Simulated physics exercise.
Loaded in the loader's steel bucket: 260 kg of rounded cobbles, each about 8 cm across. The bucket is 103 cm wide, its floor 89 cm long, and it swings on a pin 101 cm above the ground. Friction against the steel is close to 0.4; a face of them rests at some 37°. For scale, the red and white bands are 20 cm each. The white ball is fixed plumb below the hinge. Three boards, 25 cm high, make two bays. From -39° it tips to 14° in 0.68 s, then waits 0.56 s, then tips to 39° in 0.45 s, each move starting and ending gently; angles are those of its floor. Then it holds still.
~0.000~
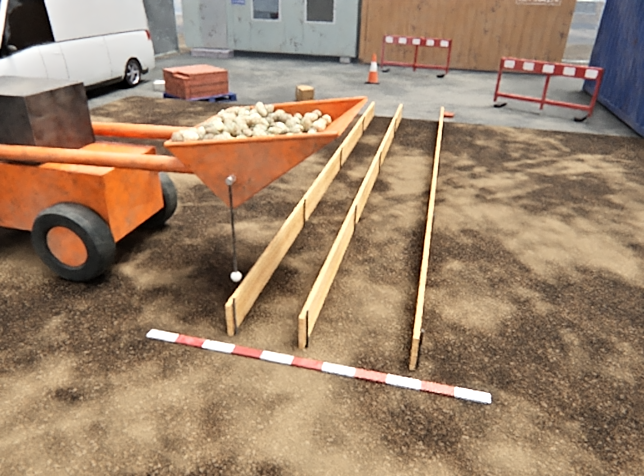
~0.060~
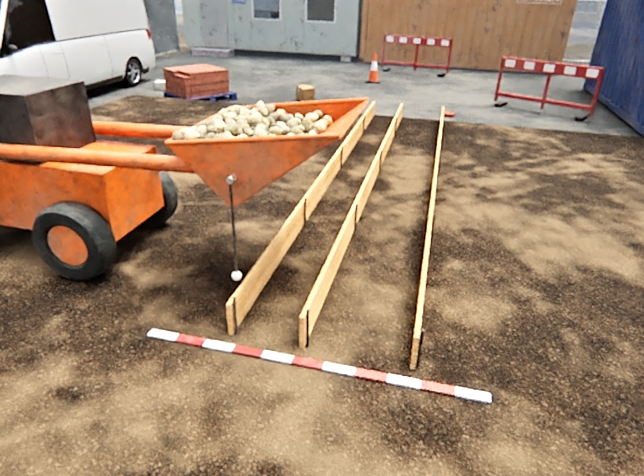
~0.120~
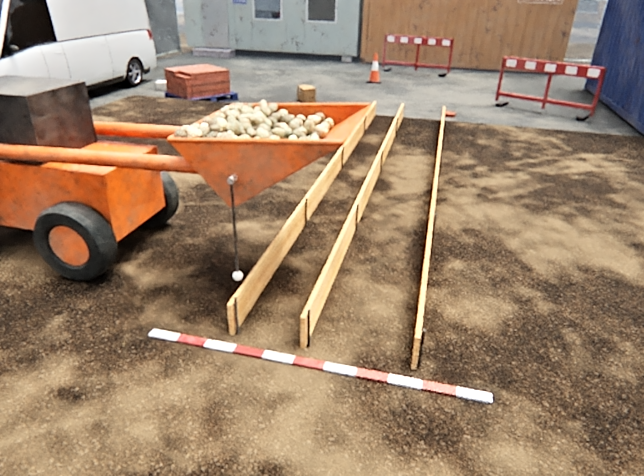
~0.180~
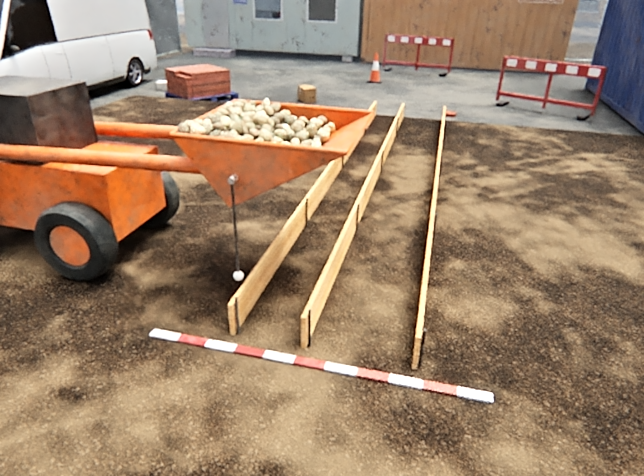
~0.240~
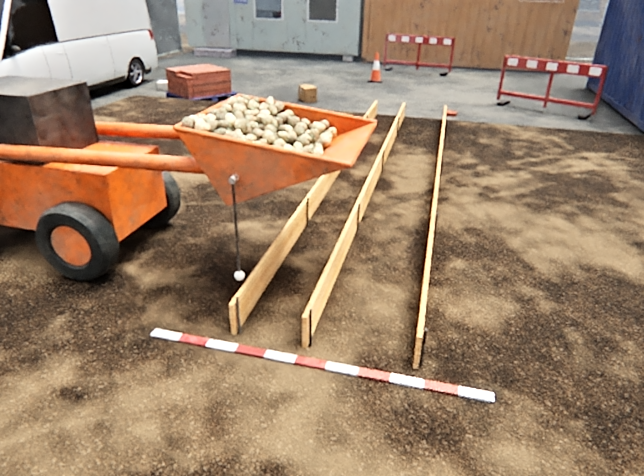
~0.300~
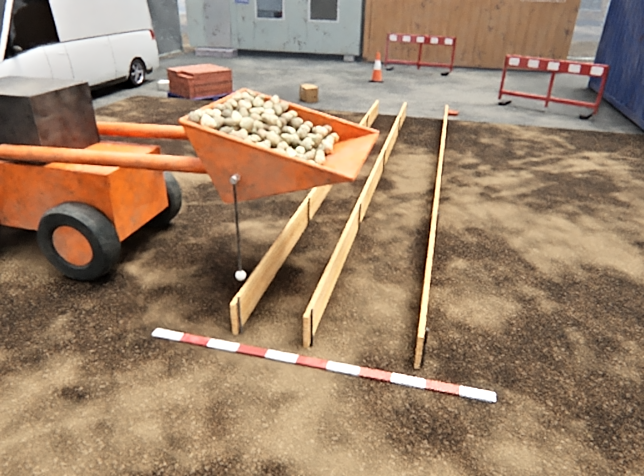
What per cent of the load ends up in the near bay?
Close to 0 in a hundred.
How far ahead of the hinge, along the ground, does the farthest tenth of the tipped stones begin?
Roughly 120 cm ahead of it.
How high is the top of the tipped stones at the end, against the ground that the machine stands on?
Some 30 cm above that level.
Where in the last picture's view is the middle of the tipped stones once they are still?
Around (376, 275).
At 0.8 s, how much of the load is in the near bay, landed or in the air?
Some 0 per cent.
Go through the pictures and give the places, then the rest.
In the first frame, lip at (338, 134), floor tilted -39°, highest stones at (260, 115).
In the second frame, lip at (340, 136), floor tilted -38°, highest stones at (252, 113); the stones move at 0.1 m/s on average.
In the third frame, the bucket is at -35°, its lip at (344, 143); the top of the load is at (251, 113); the stones move at 0.3 m/s on average.
In the fourth frame, lip at (347, 153), floor tilted -30°, highest stones at (241, 110); the stones move at 0.3 m/s on average.
In the fifth frame, the bucket is at -24°, its lip at (351, 165); the top of the load is at (235, 106); the stones move at 0.4 m/s on average.
In the sixth frame, the bucket is at -17°, its lip at (354, 179); the top of the load is at (240, 101); the stones move at 0.4 m/s on average.
After 0.5 s the floor is at 6°; 100 % in the bucket; the foremost stones are at (317, 180).
After 0.8 s the floor is at 14°; 100 % in the bucket; the foremost stones are at (325, 181).
After 2.1 s the floor is at 39°; 9 % in the bucket, 2 % in the near bay, 89 % in the far bay; the foremost stones are at (419, 285).
After 4.7 s the floor is at 39°; 0 % in the bucket, 100 % in the far bay; the foremost stones are at (420, 281).
